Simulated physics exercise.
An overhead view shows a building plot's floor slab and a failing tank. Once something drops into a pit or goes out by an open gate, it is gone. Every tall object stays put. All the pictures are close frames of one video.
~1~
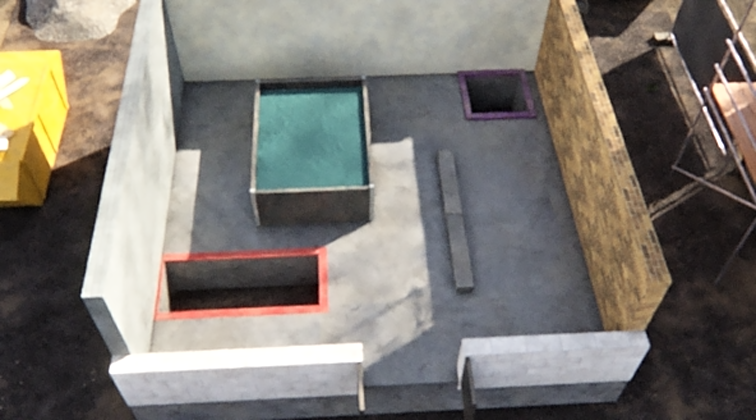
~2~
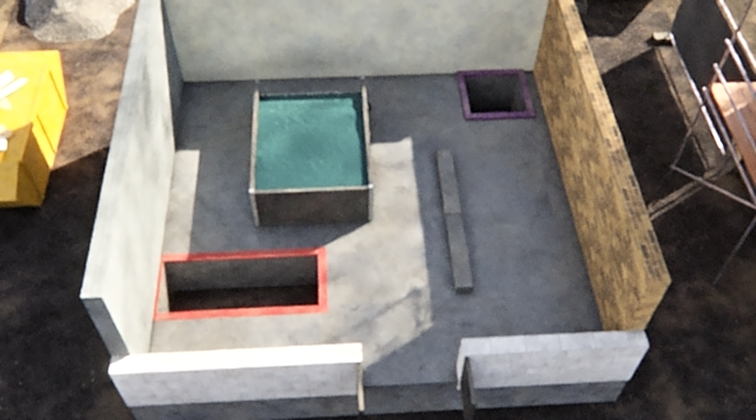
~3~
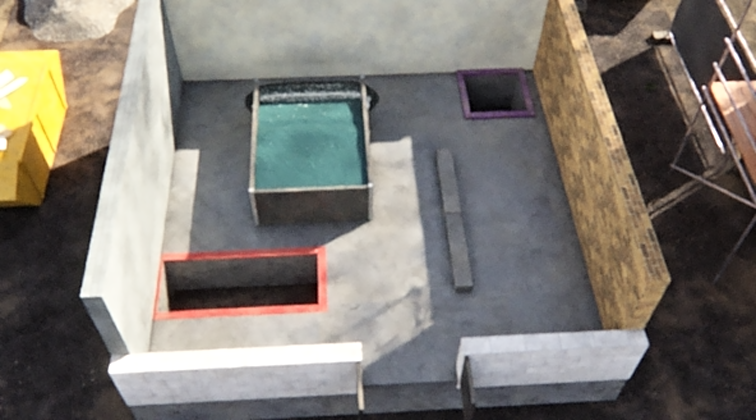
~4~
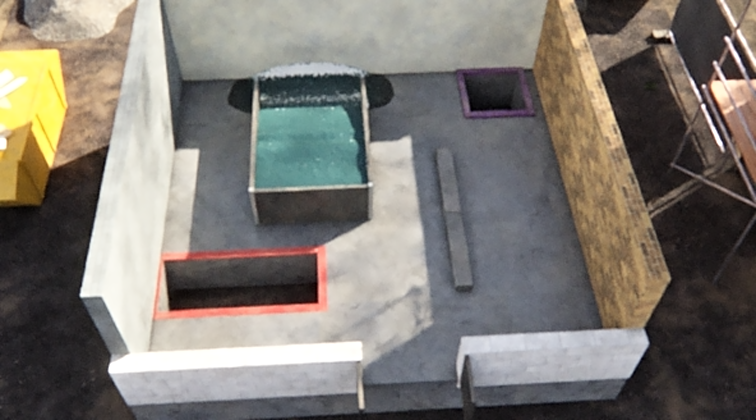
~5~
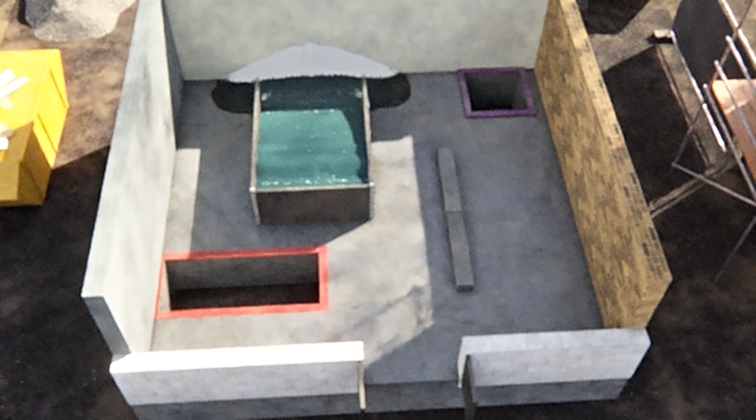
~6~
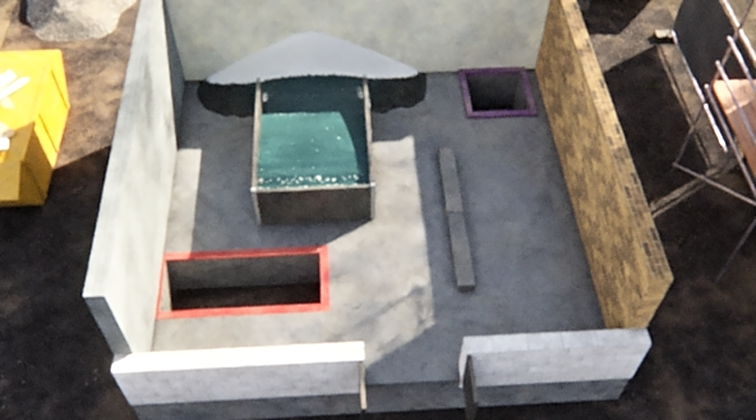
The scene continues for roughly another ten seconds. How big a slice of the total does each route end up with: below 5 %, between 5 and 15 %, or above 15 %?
The gate will likely win a minor part below five per cent; the red pit will likely win a major part beyond fifteen per cent; the purple pit will likely win a major part beyond fifteen per cent.
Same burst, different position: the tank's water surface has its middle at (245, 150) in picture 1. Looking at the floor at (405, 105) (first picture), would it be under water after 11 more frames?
The answer is submerged.
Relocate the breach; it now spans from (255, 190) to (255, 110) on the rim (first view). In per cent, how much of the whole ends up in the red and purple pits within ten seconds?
For red it's about 50 per cent, and for purple about 14 per cent.
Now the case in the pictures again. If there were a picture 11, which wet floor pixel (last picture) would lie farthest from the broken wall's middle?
Farthest reach: (505, 72).
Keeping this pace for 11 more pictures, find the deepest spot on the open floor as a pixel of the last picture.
My best guess is roughly (196, 83).
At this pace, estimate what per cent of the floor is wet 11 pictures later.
Around 30 percent.
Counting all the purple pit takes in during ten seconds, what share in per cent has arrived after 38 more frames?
Roughly 90 per cent.
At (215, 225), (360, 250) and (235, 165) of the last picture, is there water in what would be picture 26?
In turn: Covered, dry, flooded.
A moment on, water covers 15 % of the floor; the gate 0 %, the red pit 0 %, the purple pit 1 %.
Next, water covers 30 % of the floor; the gate 0 %, the red pit 0 %, the purple pit 7 %.
Then, water covers 45 % of the floor; the gate 0 %, the red pit 7 %, the purple pit 17 %.
Later, water covers 60 % of the floor; the gate 0 %, the red pit 21 %, the purple pit 22 %.
In the end, water covers 75 % of the floor; the gate 0 %, the red pit 31 %, the purple pit 25 %.
